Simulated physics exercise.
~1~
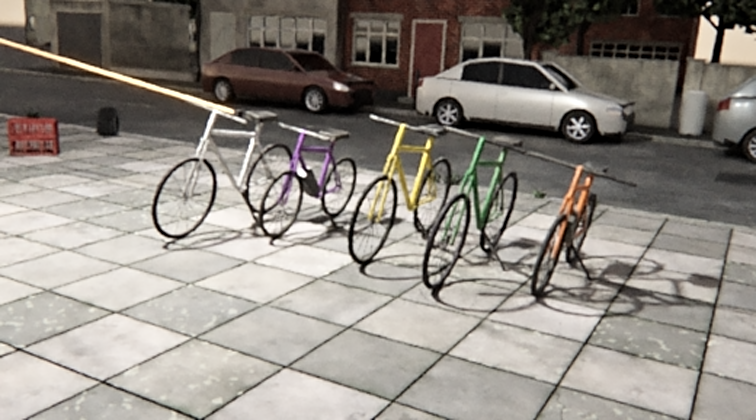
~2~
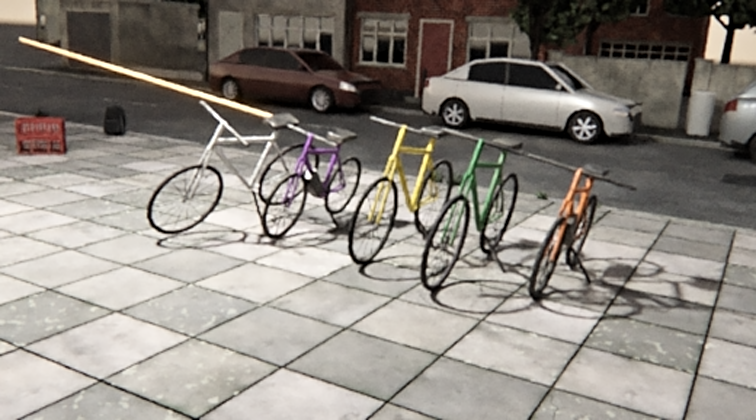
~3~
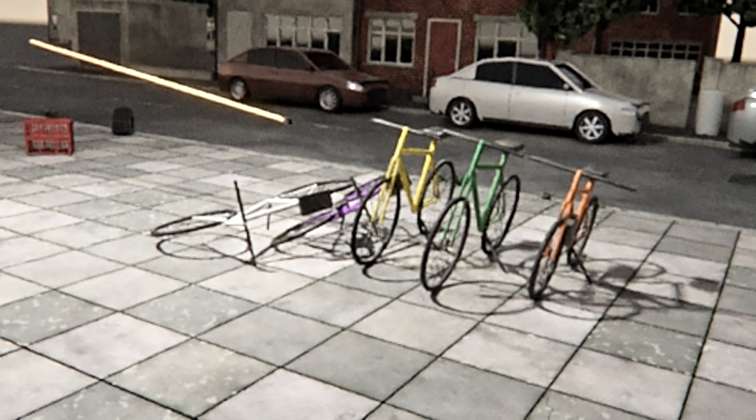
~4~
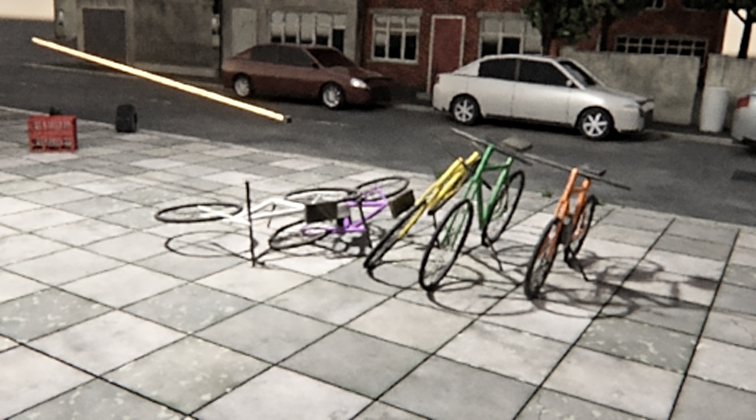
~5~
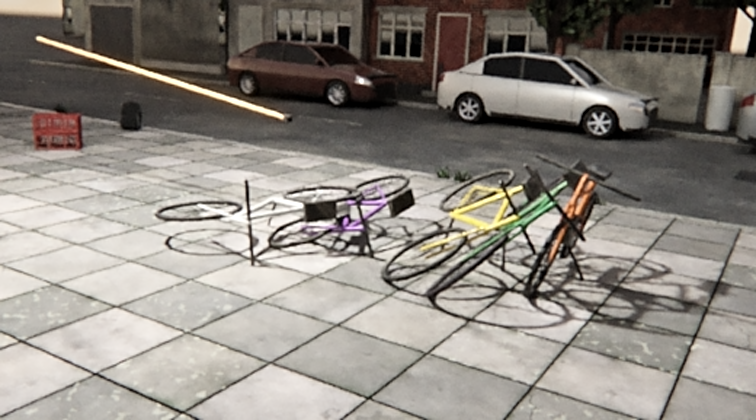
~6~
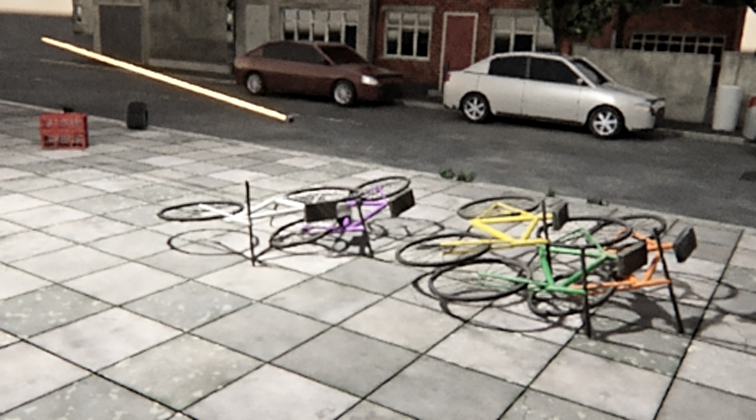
The clip opens on five bicycles, white, purple, yellow, green and orange, standing side by side on a paved square, with parked cars and brick buildings behind. A long pale pole reaches in from the left and pushes the white bicycle, which tips to the right. It falls into the purple one, and both drop to the paving while the pole stays still above them. The yellow bicycle then leans over and topples towards the green, which tilts into the orange. Finally the green and orange bicycles go down too, leaving all five lying on the slabs.
